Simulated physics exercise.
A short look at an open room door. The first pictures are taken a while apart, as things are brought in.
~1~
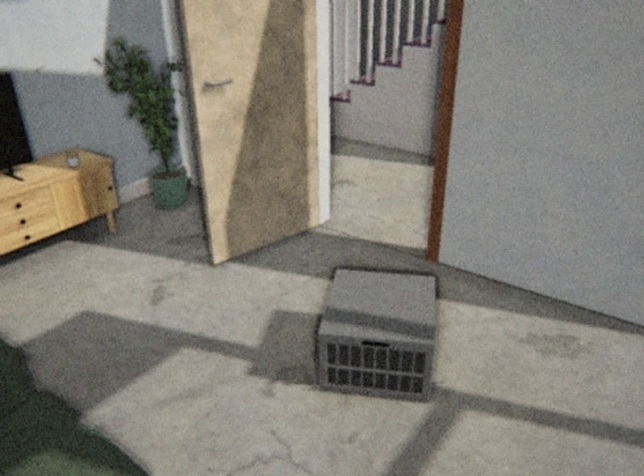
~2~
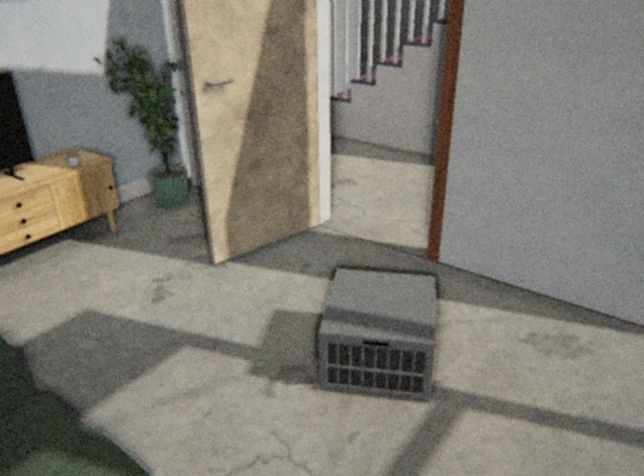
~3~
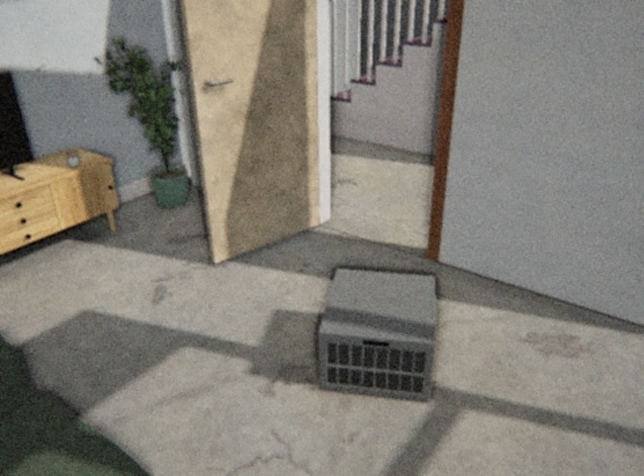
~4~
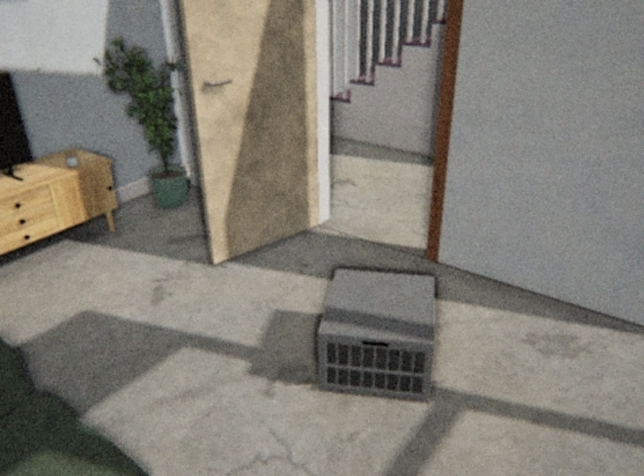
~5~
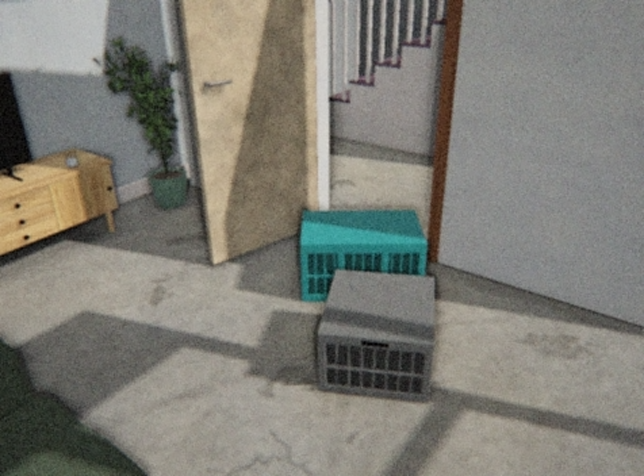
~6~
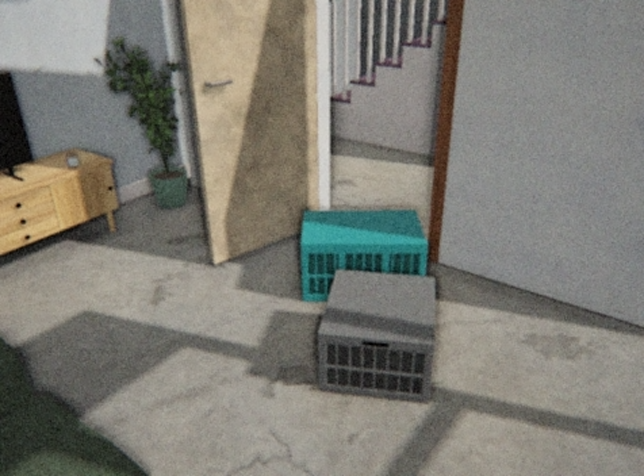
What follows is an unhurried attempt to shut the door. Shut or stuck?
Outcome: The door is blocked.
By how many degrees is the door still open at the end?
Some 65° open.
Then, 0.80 s past the last view, door at 89°.
Then, 1.20 s past the last view, door at 75°.
Finally, door at 63°; both still in place. Final places as the last picture's camera would see them, turquoise chest near (363, 255).
